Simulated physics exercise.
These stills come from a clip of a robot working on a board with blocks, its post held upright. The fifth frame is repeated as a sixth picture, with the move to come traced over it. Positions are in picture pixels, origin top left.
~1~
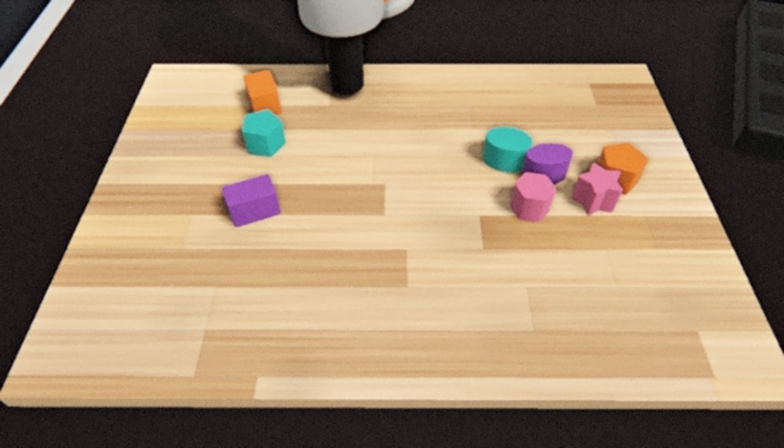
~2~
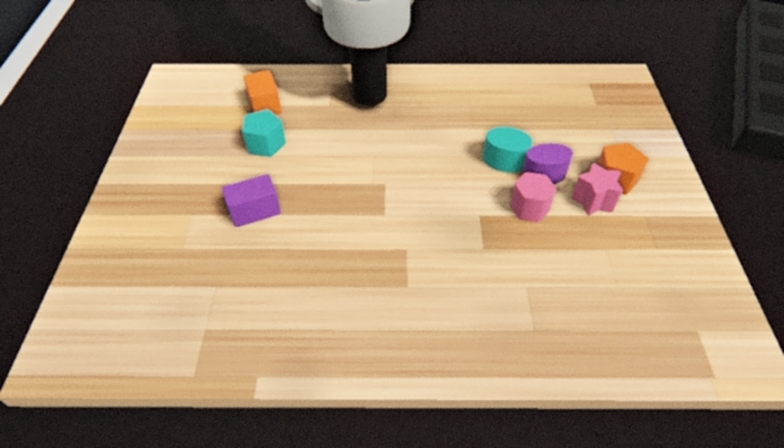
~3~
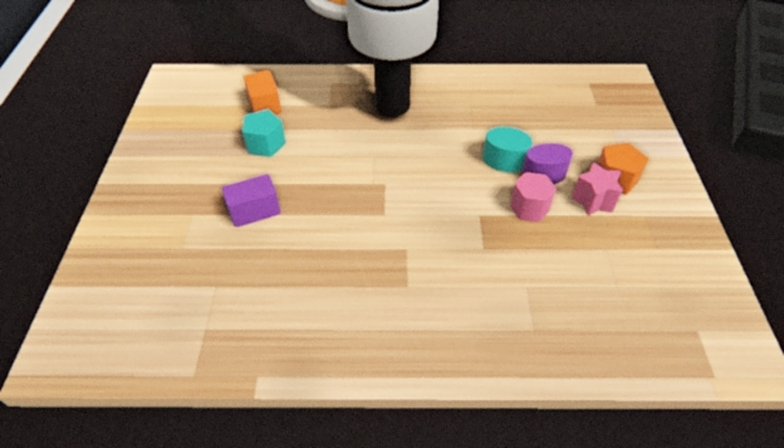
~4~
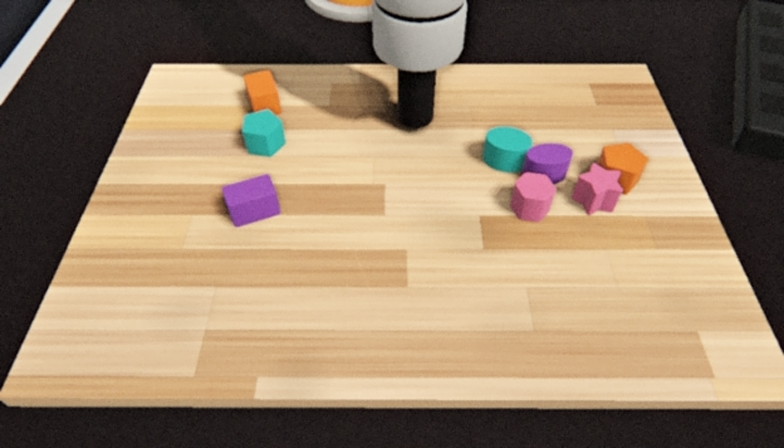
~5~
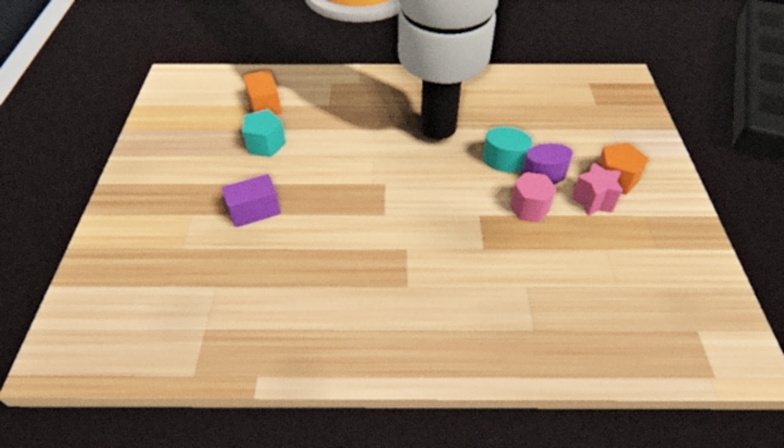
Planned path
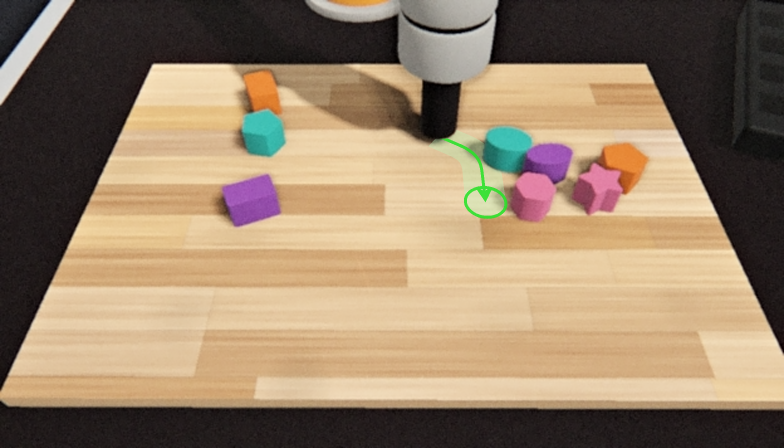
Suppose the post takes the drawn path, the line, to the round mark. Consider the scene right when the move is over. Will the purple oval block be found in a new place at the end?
Yes
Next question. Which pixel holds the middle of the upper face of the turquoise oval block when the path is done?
Put as a pixel place, it's (529, 152).
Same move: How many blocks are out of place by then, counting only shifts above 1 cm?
I predict two.
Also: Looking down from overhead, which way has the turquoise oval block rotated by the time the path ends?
From above, the turquoise oval block will be seen to turn anti-clockwise.
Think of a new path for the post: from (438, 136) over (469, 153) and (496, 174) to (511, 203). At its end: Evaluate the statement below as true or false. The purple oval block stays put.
That claim is false.
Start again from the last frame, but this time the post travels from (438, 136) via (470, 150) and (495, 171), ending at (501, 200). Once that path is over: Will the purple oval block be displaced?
Yes.
The line goes from (438, 136) through (469, 150) and (482, 174) to (486, 202).
What follows on the original path. One third of the way, post at (471, 143); turquoise oval block at (514, 140).
Two thirds of the way, post at (484, 166); turquoise oval block at (529, 151), turned 45° anticlockwise; purple oval block at (572, 158).
At the end, post at (487, 194); turquoise oval block at (529, 152), turned 50° anticlockwise; pink hexagonal block unmoved; purple oval block at (572, 158).
